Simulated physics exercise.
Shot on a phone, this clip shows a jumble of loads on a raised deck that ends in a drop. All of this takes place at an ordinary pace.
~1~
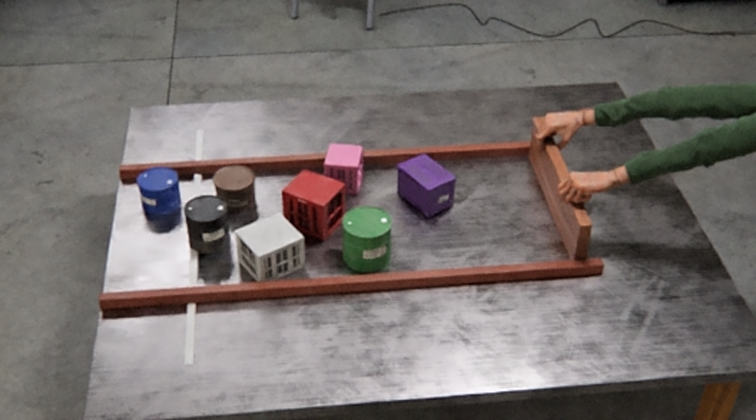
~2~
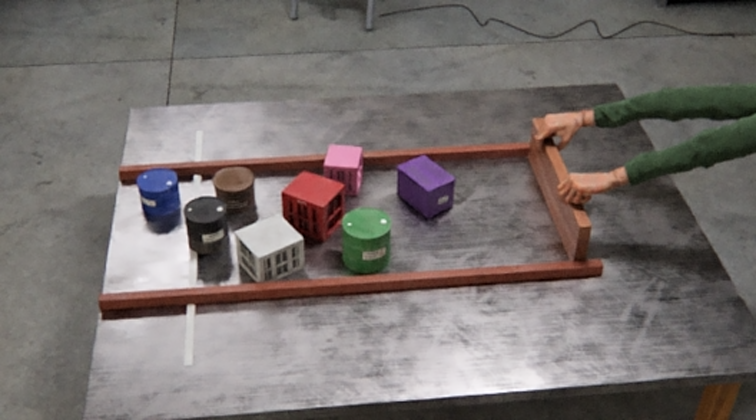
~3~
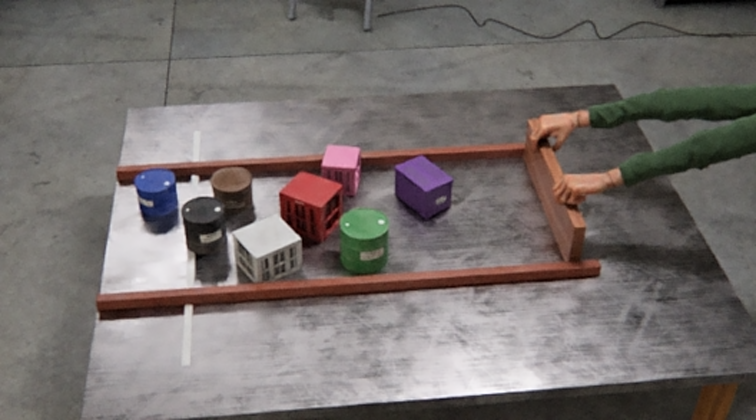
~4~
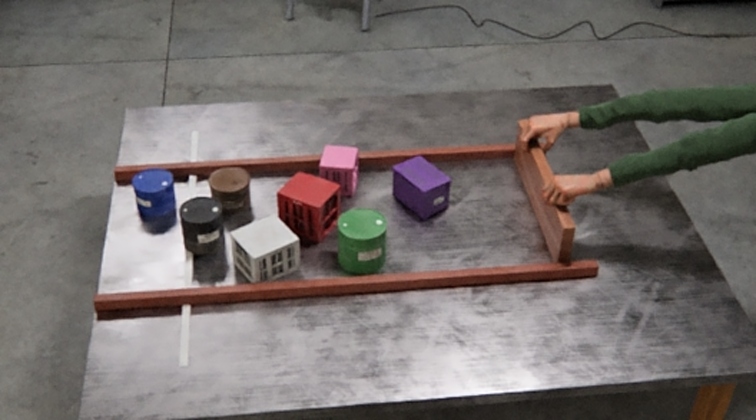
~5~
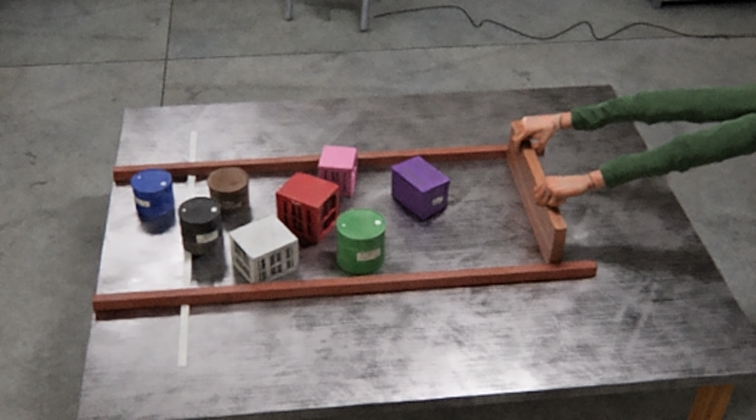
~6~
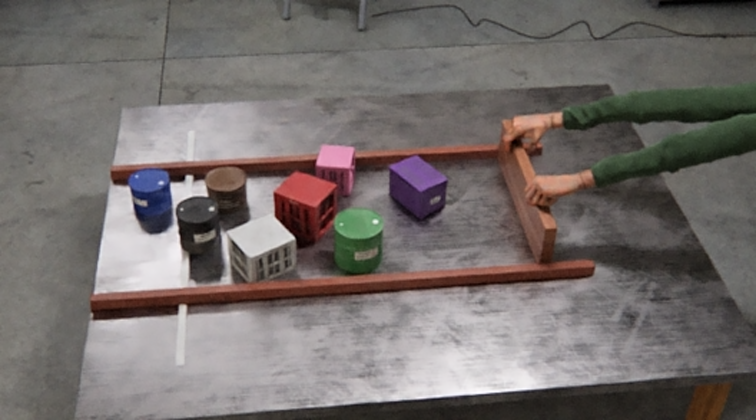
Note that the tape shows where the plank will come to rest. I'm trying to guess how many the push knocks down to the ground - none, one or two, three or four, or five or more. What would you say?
I would say one or two.
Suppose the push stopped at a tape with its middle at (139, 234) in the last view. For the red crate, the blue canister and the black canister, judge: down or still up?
Looking at each in turn, the red crate is gone, the blue canister is gone, and the black canister is gone.
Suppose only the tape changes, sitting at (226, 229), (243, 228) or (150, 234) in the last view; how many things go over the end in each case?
In order: 0, 0 and 4.
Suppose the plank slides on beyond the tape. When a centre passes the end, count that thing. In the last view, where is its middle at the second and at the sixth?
At (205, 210) for the second, at (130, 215) for the sixth.
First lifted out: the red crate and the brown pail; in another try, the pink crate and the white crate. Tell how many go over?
First 0, then 2.
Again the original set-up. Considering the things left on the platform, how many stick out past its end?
As for overhanging, the count is 1.
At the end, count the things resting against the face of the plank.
In total, 3.
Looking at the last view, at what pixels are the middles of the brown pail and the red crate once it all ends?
I'd put one close to (131, 197) and the other close to (135, 227).
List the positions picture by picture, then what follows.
In the first picture, blue canister (160, 190); black canister (207, 224); brown pail (235, 189); plank (558, 188); tape (195, 230).
In the second picture, black canister (207, 225); pink crate (344, 170).
In the third picture, brown pail (233, 191); plank (552, 189).
In the fourth picture, blue canister (155, 192); red crate (309, 207).
In the fifth picture, black canister (201, 226); white crate (264, 251).
In the sixth picture, blue canister (151, 191); black canister (199, 225); brown pail (227, 190); plank (525, 190); tape (186, 231).
Soon after, none off yet; blue canister at rest near (151, 191); black canister at rest near (199, 225); brown pail at rest near (227, 190).
After that, none off yet; blue canister at rest near (151, 191); black canister displaced about its own width near (148, 230); brown pail displaced about its own width near (194, 194).
In the end, the number that fall off is one or two; gone, black canister and blue canister.
